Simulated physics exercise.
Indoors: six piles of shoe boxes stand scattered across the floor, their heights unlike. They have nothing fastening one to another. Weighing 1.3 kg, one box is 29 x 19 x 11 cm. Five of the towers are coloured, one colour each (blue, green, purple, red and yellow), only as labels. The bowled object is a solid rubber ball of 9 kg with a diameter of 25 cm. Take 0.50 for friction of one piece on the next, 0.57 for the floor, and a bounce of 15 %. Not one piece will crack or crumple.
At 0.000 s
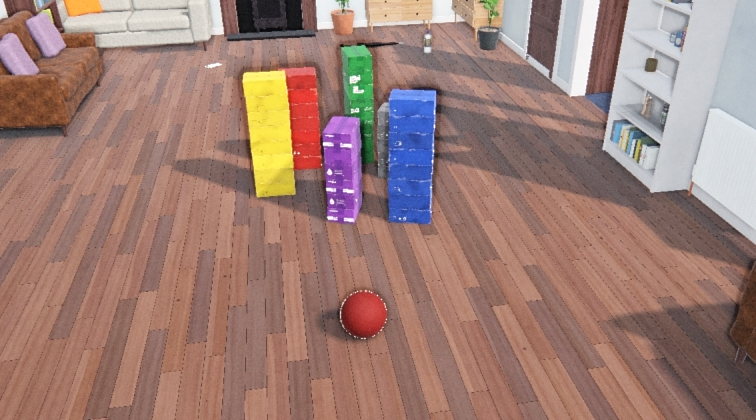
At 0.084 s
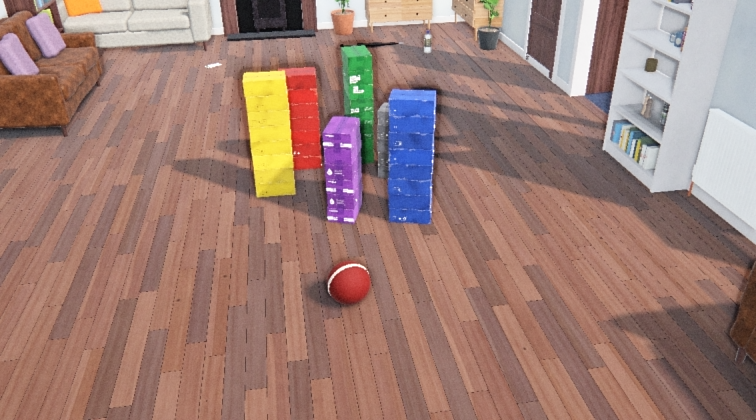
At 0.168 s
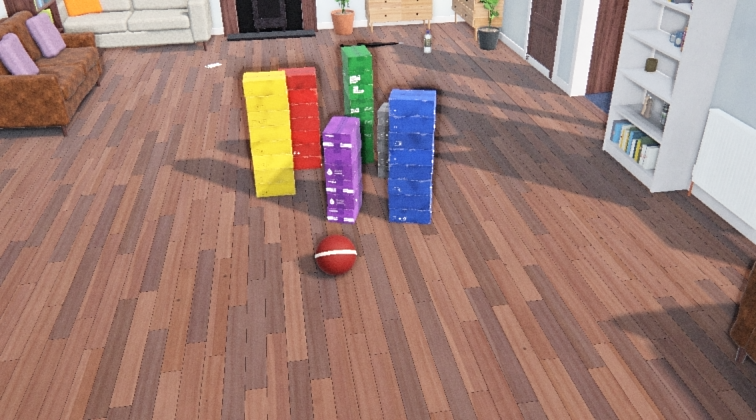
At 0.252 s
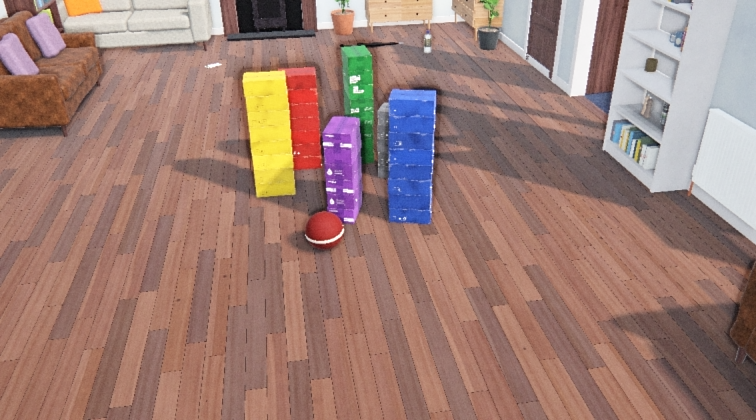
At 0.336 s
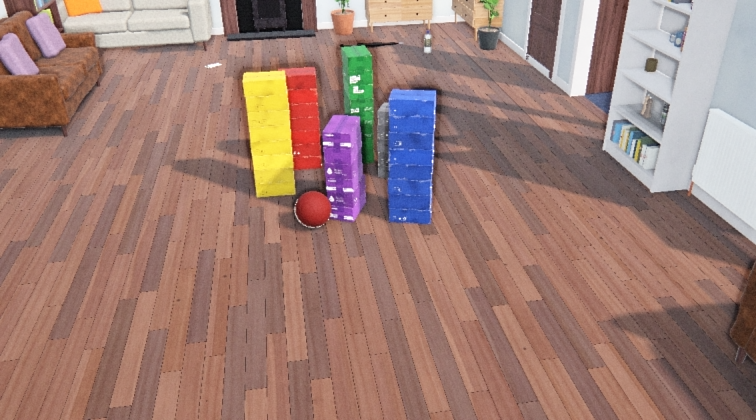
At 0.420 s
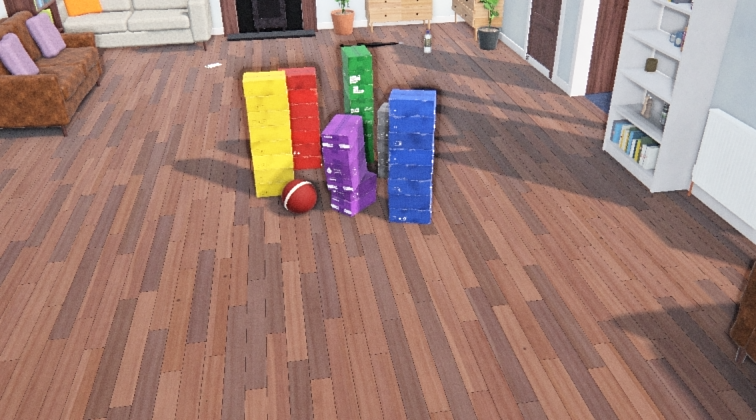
The clip shows a red ball rolling across a wooden floor toward several coloured stacks of boxes, striking the lower part of the purple stack and continuing left toward the yellow one as the purple boxes shift and lean slightly.
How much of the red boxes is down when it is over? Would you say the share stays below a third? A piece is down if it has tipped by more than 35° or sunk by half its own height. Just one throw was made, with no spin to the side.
Yes.
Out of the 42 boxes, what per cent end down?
Near enough 15 per cent of them, I reckon.
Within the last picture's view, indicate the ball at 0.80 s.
Roughly (260, 174).
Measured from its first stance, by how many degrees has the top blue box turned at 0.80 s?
Near 0 degrees from how it began.
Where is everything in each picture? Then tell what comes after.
In the first picture (each place is the centre of the face we see best), ball (363, 315) 1.10 m from contact, 3.5 m/s; top red box (297, 83); top blue box (411, 108); all as stacked.
The second picture shows ball (349, 283) 80 cm from contact, 3.5 m/s; top red box (297, 83).
The third picture shows ball (336, 255) 50 cm from contact, 3.5 m/s; top red box (297, 83).
The fourth picture shows ball (324, 231) 21 cm from contact, 3.5 m/s; top red box (297, 83).
The fifth picture shows ball (313, 209) after contact, 2.8 m/s; top red box (297, 83); 3 have shifted.
The sixth picture shows ball (299, 196) after contact, 2.8 m/s; top red box (297, 83); top purple box (342, 124) tilted 6°; steepest lean 7°, the box at (340, 185); 6 have shifted.
By 0.58 s, ball still moving; none of the 7 red boxes down (0 of 42 in all colours); top red box unmoved; top yellow box tilted 12°.
By 0.80 s, ball still moving; none of the 7 red boxes down (6 of 42 in all colours); top red box unmoved; top yellow box tilted 46°, 16 cm lower.
By 1.10 s, ball still moving; none of the 7 red boxes down (7 of 42 in all colours); top red box unmoved; top yellow box on its side.
When it is over (2.5 s), ball rolling away; none of the 7 red boxes down (7 of 42 in all colours); top red box unmoved; top yellow box on its side. That is 0 per cent. In pixels of the last frame, middles, top red box near (297, 79), top yellow box near (301, 196).
